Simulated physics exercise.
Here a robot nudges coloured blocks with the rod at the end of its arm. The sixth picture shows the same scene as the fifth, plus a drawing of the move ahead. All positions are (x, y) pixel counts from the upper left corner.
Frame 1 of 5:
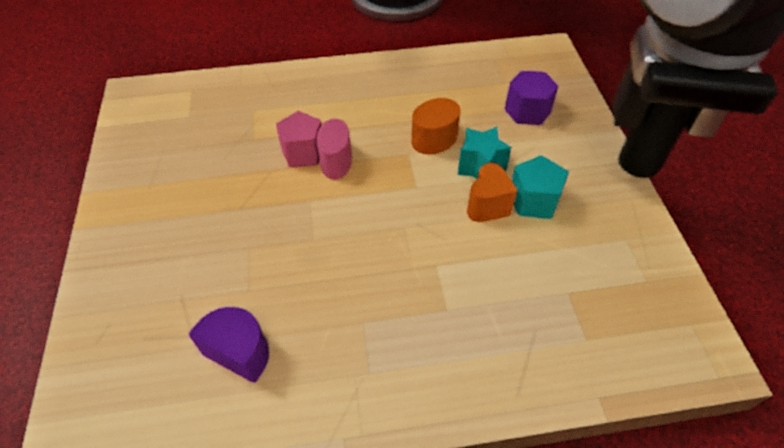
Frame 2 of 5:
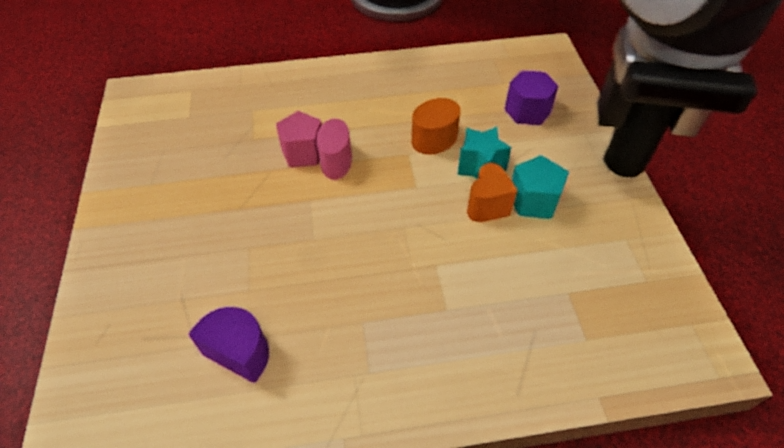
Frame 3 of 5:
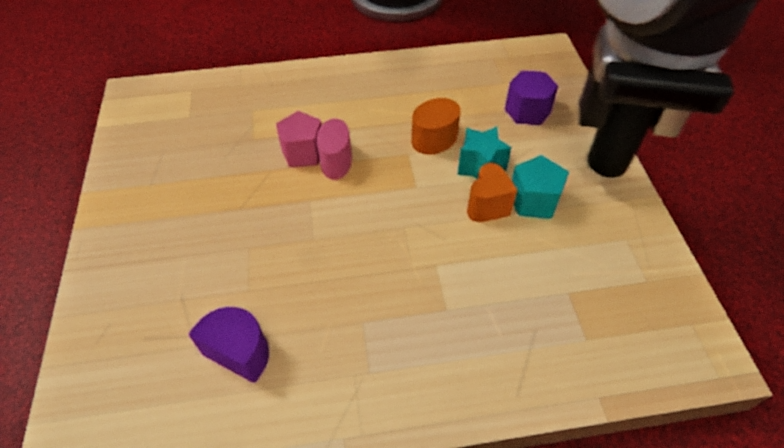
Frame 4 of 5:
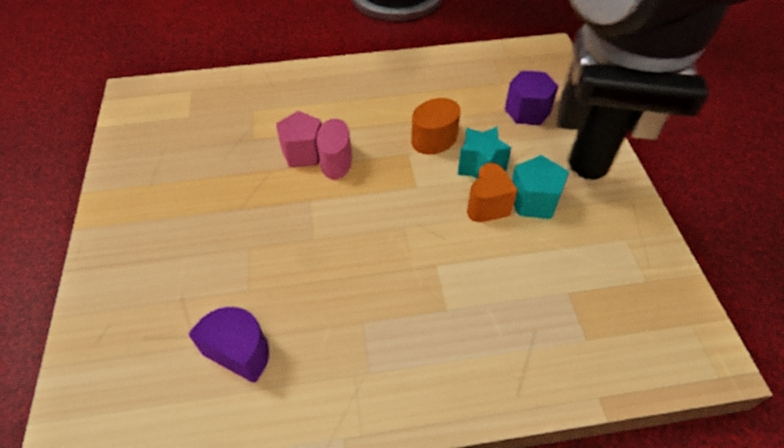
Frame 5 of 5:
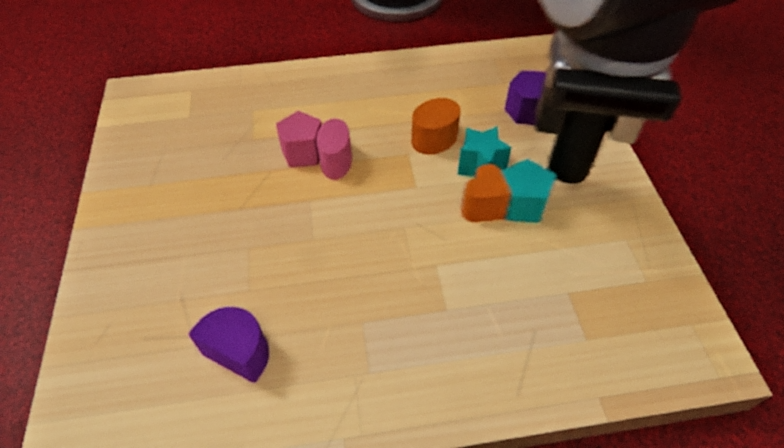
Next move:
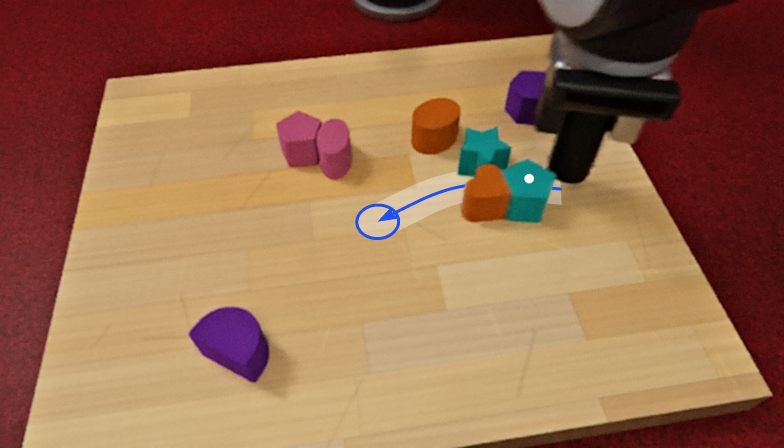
The robot's black rod slides left and nudges the turquoise pentagon and orange heart slightly left.
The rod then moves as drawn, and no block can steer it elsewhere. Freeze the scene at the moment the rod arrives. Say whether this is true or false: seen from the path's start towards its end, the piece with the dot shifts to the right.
That statement is not accurate.
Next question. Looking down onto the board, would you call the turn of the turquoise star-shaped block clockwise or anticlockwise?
Seen from above, its turn is clockwise.
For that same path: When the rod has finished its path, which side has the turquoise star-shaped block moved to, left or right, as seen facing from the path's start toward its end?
Answer: Rightward.
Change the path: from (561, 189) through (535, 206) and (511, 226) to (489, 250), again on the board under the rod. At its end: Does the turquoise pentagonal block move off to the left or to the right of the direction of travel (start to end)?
Shifted right.
Path on the board, from (561, 189) by way of (496, 184) and (434, 194) to (378, 221); the dot is on the turquoise pentagonal block.
The first path, step by step. One third of the way, rod (499, 165); turquoise star-shaped block (463, 136), turned 35° clockwise; orange heart (433, 202), turned 30° anticlockwise; turquoise pentagonal block (467, 183), turned 30° anticlockwise.
Two thirds of the way, rod (436, 175); orange oval block (430, 106), turned 20° clockwise; turquoise star-shaped block (430, 139), turned 100° clockwise; orange heart (402, 236), turned 65° anticlockwise; turquoise pentagonal block (415, 202), turned 65° anticlockwise.
At the end, rod (377, 203); pink oval block in place; orange oval block (430, 106), turned 20° clockwise; turquoise star-shaped block (429, 139), turned 100° clockwise; orange heart (398, 268), turned 115° anticlockwise; turquoise pentagonal block (375, 235), turned 115° anticlockwise.
